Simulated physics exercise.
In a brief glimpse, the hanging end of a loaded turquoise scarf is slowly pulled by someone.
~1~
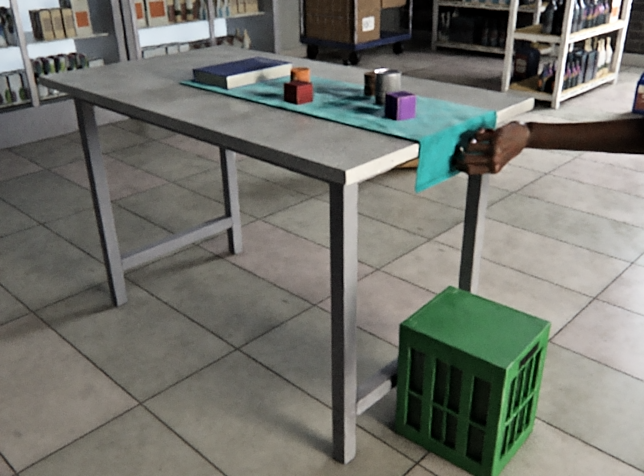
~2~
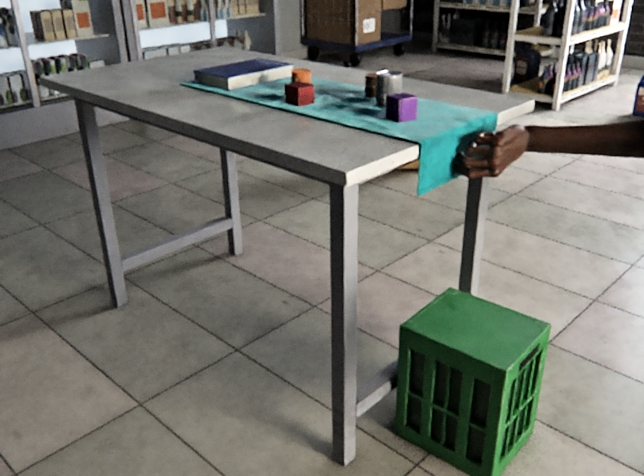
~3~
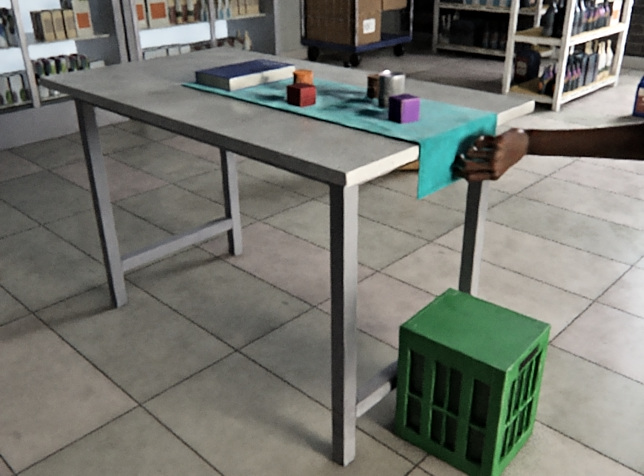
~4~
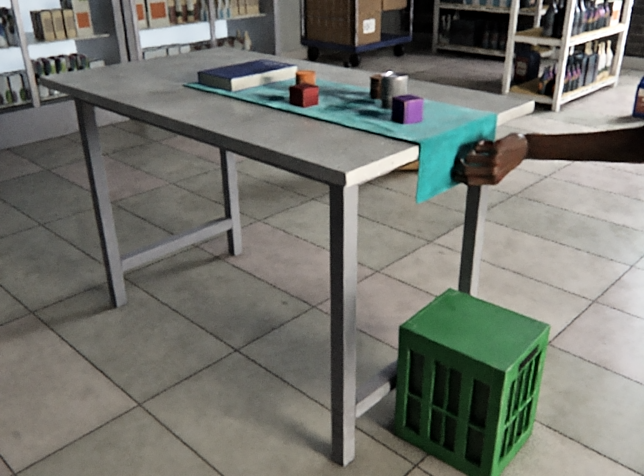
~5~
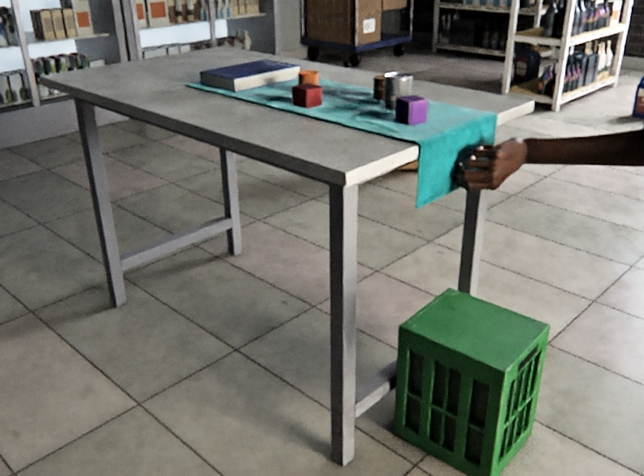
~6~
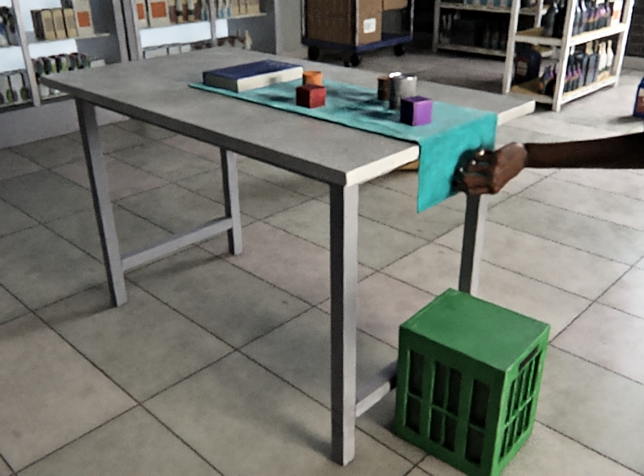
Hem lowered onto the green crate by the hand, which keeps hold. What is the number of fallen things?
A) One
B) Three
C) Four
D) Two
Option B: Three.
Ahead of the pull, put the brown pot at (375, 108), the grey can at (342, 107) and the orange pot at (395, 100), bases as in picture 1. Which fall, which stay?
Record - brown pot lost; grey can lost; orange pot lost.
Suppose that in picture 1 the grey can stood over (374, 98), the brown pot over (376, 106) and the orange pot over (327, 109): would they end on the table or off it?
Grey can - leaves the top. Brown pot - leaves the top. Orange pot - leaves the top.
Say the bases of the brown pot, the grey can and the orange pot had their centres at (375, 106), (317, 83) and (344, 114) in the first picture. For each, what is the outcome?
Brown pot dropped, grey can kept, orange pot dropped.
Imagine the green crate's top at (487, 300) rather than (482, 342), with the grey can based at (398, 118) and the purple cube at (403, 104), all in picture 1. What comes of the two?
Observed: Grey can departs; purple cube departs.
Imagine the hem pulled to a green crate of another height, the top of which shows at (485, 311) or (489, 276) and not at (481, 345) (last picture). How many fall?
Totals 2, 1.
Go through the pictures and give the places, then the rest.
Hem (416, 193); purple cube (401, 94); grey can (388, 71); brown pot (375, 73); red cube (298, 83); orange pot (300, 69); top of the crate (482, 342), in the first frame.
Hem (418, 196); purple cube (402, 96), in the second frame.
Hem (417, 199); grey can (392, 74), in the third frame.
Hem (417, 204); brown pot (381, 77); top of the crate (481, 345), in the fourth frame.
Hem (416, 208); red cube (307, 86), in the fifth frame.
Hem (417, 213); purple cube (416, 99); grey can (403, 76); brown pot (389, 77); red cube (311, 87); orange pot (312, 73), in the sixth frame.
Soon after, hem near (455, 236); purple cube gone.
Then, hem near (452, 291); purple cube and grey can gone.
Further on, hem on the crate; purple cube, grey can and brown pot gone.
At rest, hem on the crate; purple cube, grey can and brown pot gone. The table loses three.
